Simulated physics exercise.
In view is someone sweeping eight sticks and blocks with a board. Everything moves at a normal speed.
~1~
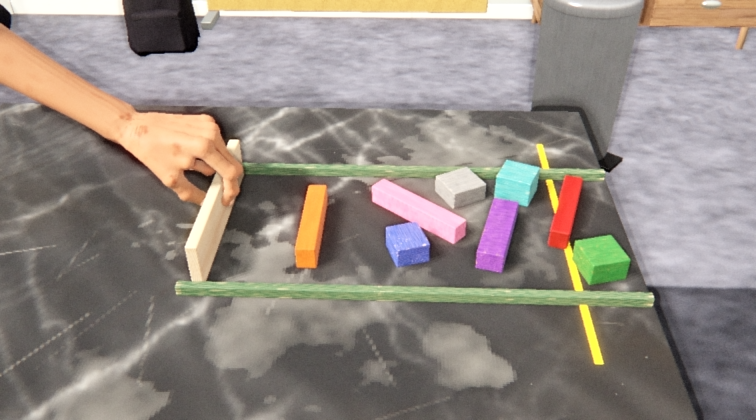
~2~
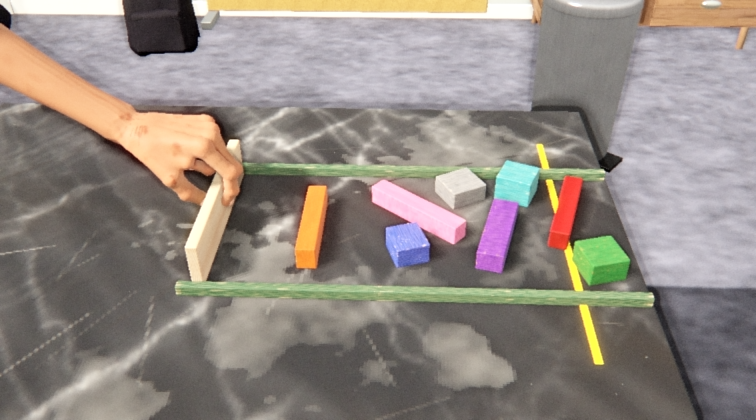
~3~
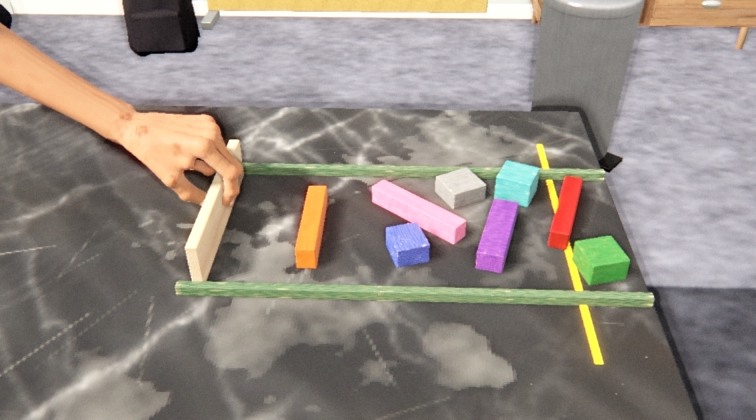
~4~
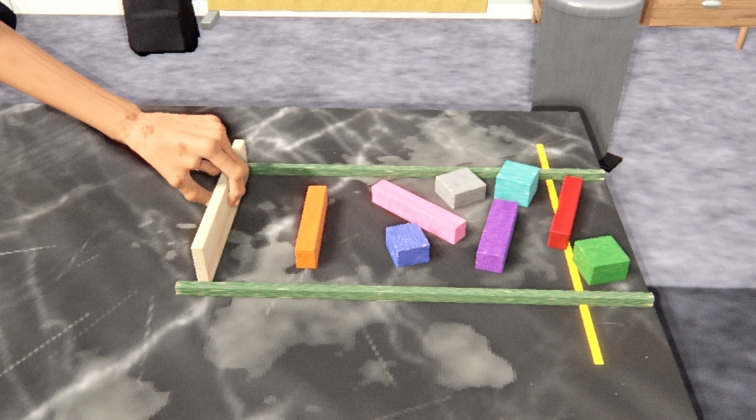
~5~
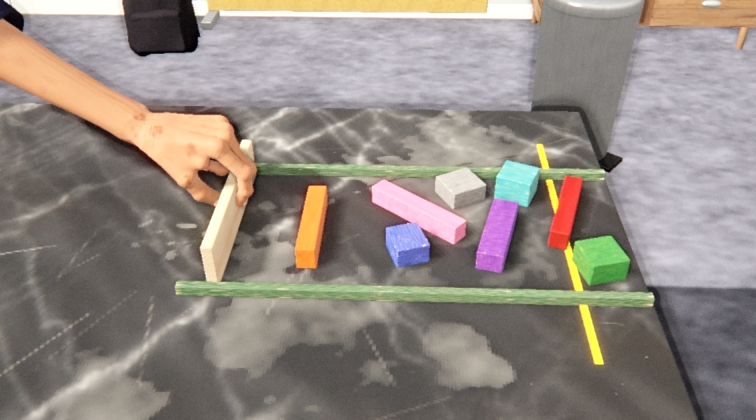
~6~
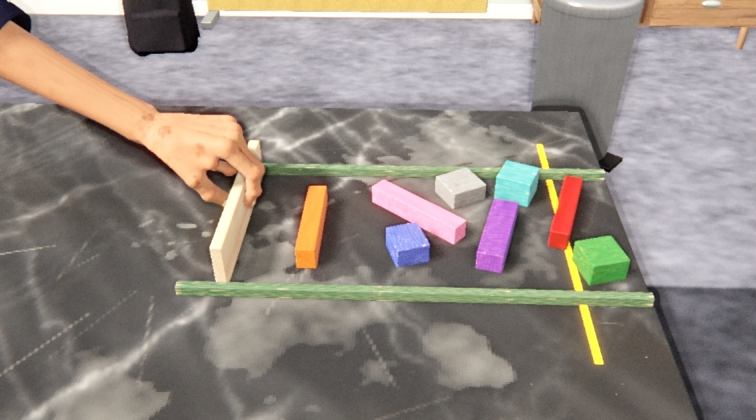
A hand held a pale board upright on a dark marbled table, then slid it slightly right, toward an orange stick, while the eight colourful sticks and blocks between two green rails stayed still.
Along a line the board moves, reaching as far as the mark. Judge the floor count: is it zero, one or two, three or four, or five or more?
The floor count is three or four.
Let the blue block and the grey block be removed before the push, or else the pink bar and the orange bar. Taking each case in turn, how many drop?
Tally per try: 2 / 2.
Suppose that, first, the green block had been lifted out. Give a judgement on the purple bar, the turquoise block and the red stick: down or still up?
So the purple bar goes down, the turquoise block goes down and the red stick goes down.
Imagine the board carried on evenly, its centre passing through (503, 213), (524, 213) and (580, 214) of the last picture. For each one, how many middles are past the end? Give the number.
Past the end: 0, 1 and 5.
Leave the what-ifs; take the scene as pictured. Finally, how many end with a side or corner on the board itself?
1 end up touching it.
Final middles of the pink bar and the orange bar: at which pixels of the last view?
Reading them off: First (586, 203); then (576, 231).
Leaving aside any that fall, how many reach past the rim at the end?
That adds up to 1.
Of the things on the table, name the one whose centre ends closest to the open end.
Foremost: The grey block.
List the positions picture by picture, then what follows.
The first picture shows green block (600, 260); red stick (566, 211); turquoise block (517, 183); board (218, 207); tape (564, 233).
The second picture shows red stick (566, 211); blue block (407, 245).
The third picture shows turquoise block (517, 184); board (218, 207).
The fourth picture shows green block (600, 260); grey block (460, 188).
The fifth picture shows red stick (566, 211); purple bar (498, 234).
The sixth picture shows green block (600, 260); red stick (566, 211); turquoise block (517, 184); board (240, 207); tape (564, 233).
Early on, none off yet; green block at rest near (600, 260); red stick at rest near (566, 211); turquoise block at rest near (517, 184).
Finally, the number that fall off is three or four; lost, purple bar, turquoise block, red stick and green block.
